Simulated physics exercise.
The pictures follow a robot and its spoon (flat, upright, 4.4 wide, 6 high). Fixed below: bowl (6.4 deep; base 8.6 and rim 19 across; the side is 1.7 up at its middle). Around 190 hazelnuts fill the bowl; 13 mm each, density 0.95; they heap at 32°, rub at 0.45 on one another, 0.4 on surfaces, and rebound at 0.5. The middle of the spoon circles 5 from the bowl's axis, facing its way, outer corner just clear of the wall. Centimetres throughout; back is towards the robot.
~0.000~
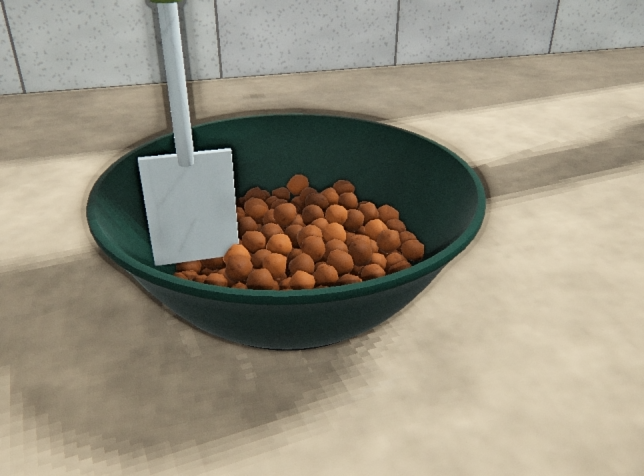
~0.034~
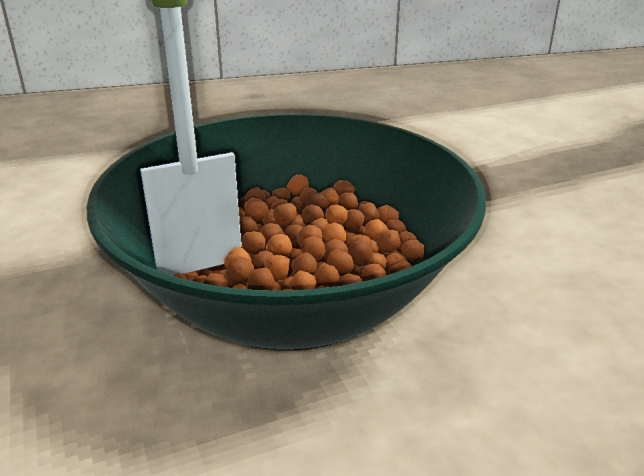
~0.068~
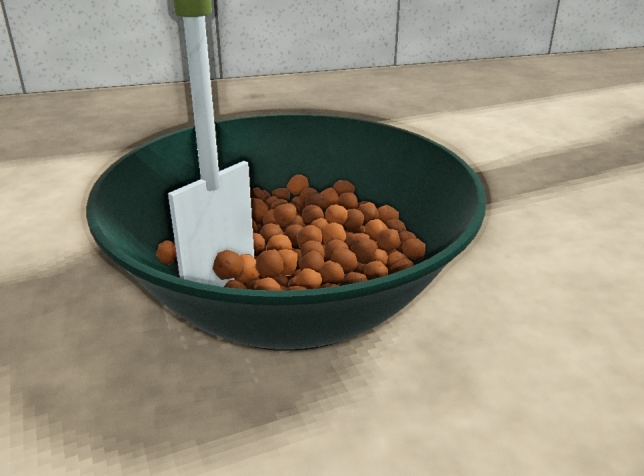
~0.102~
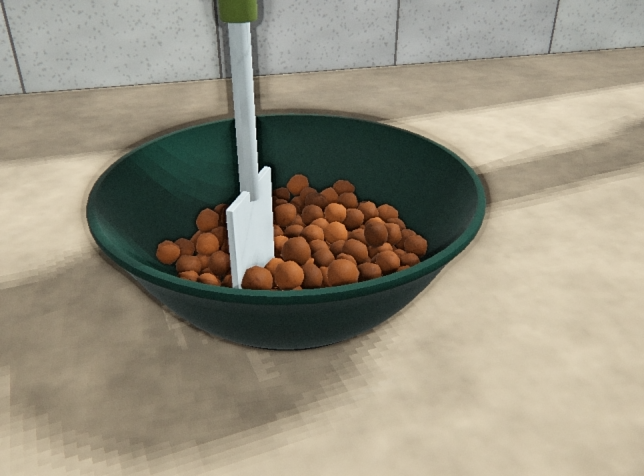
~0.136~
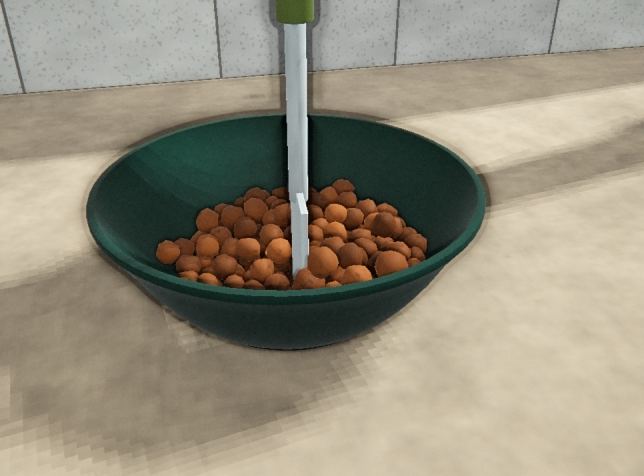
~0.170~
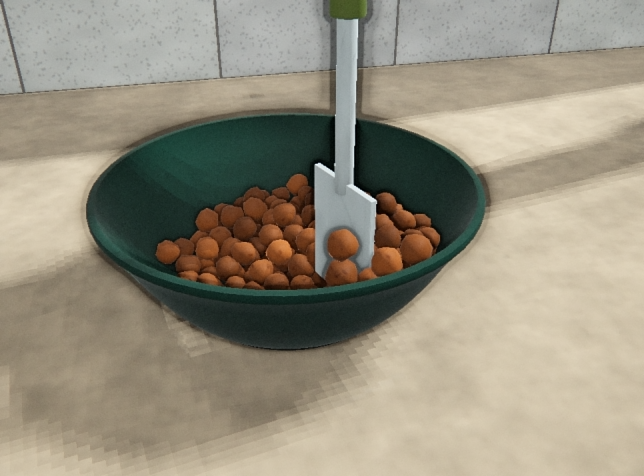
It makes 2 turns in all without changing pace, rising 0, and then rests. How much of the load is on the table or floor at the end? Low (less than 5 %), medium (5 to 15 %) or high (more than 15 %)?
On the table or floor the share is high, more than 15 %.
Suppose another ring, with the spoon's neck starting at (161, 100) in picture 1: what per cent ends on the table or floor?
About 0 per cent.
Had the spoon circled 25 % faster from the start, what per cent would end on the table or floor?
In that case some 45 per cent.
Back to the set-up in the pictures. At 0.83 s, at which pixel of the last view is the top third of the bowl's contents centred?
Near (320, 177).
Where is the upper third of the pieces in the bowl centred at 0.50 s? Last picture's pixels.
Near (171, 229).
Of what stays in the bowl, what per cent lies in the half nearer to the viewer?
Roughly 60 per cent.
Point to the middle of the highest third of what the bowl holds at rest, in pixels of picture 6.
Around (216, 279).
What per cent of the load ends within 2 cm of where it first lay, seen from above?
Roughly 10 per cent.
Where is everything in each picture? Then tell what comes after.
Spoon neck at (182, 124), 0° round; upper third of the load around (308, 242), from x 170 to 415, top at y 185; 192 in the bowl, in the first frame.
Spoon neck at (185, 131), 10° round; upper third of the load around (308, 242), from x 170 to 415, top at y 185, in the second frame.
Spoon neck at (207, 146), 35° round; upper third of the load around (310, 244), from x 170 to 415, top at y 185, in the third frame.
Spoon neck at (247, 155), 59° round; upper third of the load around (318, 250), from x 170 to 415, top at y 185, in the fourth frame.
Spoon neck at (298, 157), 83° round; upper third of the load around (336, 252), from x 170 to 415, top at y 185, in the fifth frame.
Spoon neck at (345, 150), 108° round; upper third of the load around (363, 238), from x 170 to 430, top at y 185; 192 in the bowl, in the sixth frame.
By 0.50 s, 347° round, highest piece 8 above the table; 173 in the bowl, 8 on the table or floor, 11 in flight or on the tool.
By 0.83 s, 226° round, highest piece 9 above the table; 153 in the bowl, 34 on the table or floor, 5 in flight or on the tool.
By 1.20 s, 0° round, highest piece 5 above the table; 146 in the bowl, 46 on the table or floor.
By 1.90 s, 0° round, highest piece 5 above the table; 146 in the bowl, 46 on the table or floor.
Final count, 146 in the bowl, 46 on the table or floor. That is 24 % on the table or floor.
